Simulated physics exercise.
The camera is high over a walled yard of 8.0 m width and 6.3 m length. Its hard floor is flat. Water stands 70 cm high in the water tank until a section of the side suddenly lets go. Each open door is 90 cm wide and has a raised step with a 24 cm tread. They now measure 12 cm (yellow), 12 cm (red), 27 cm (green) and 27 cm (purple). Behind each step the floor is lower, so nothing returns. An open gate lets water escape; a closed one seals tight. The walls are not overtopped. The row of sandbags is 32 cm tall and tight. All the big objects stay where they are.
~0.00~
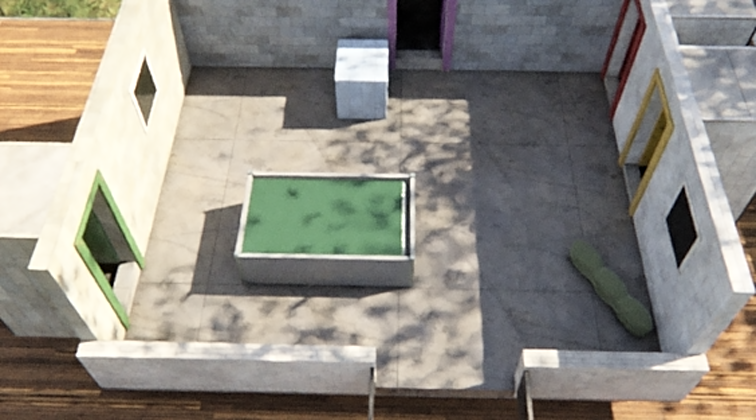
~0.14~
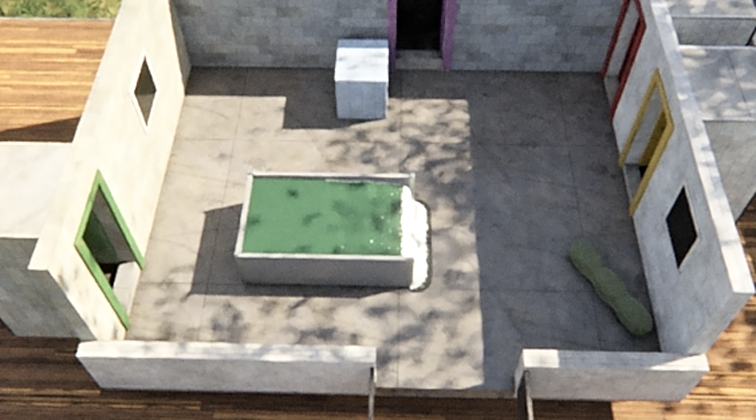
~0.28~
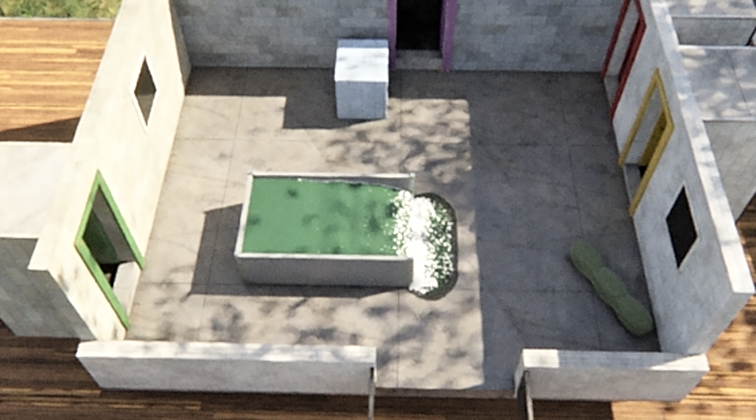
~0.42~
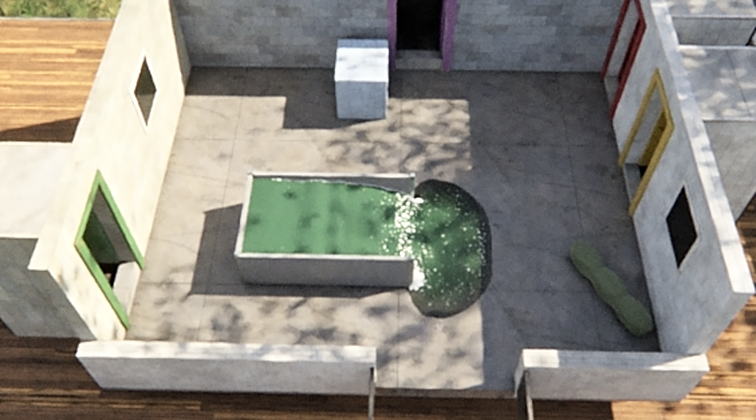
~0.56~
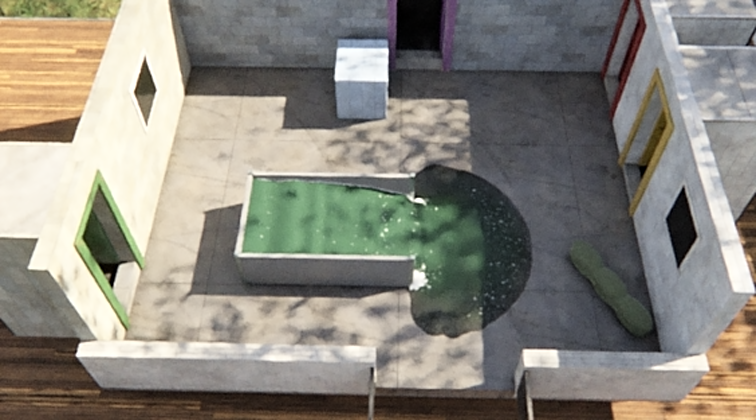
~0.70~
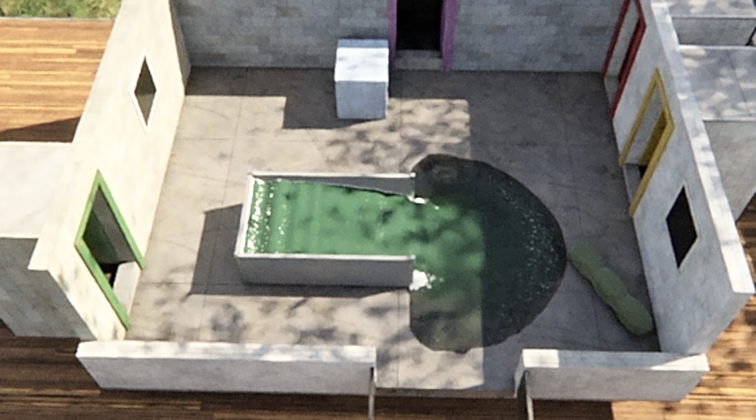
The clip opens on a walled yard where a rectangular tank of green water sits still on the paved floor. The tank's right end gives way and water pours out in white foam, then spreads rightward in a widening, rounded dark green pool, nearing the lumpy green object as the tank's level drops.
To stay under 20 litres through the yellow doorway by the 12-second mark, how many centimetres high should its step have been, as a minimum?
About 23 cm.
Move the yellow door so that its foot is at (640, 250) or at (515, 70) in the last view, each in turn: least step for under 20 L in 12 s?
About 21 and 9.5 cm.
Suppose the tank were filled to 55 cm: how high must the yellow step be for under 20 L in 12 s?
Then roughly 17 cm.
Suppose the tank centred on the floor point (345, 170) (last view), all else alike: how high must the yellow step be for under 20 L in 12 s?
Then roughly 25 cm.
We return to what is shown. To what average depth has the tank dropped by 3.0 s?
Roughly 19 cm on average.
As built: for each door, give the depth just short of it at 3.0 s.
In cm: Yellow 24, red 13, green 0, purple 0.
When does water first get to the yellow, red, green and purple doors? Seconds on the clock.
Yellow 1.2 s, red 2.2 s, green 8.0 s, purple 4.5 s.
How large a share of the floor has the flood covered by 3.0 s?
Near 40 per cent is wet.
After 1.4 s water covers 30 % of the floor, deepest (32 cm) near (631, 224); 5 cm at the yellow door, 0 litres in over its 12 cm step.
After 3.0 s water covers 40 % of the floor, deepest (39 cm) near (658, 355); 24 cm at the yellow door, 88 litres in over its 12 cm step.
After 12.0 s water covers 90 % of the floor, deepest (8 cm) near (572, 77); 7 cm at the yellow door, 154 litres in over its 12 cm step.
At the yellow door as built, the water arrived by 1.3 s and peaked near 26 cm at 2.4 s.
Run again over the same 12 s with other heights there, 55 litres in over 18.5 cm, 2 litres over 29 cm. The limit of 20 litres is kept from about 23 cm up.
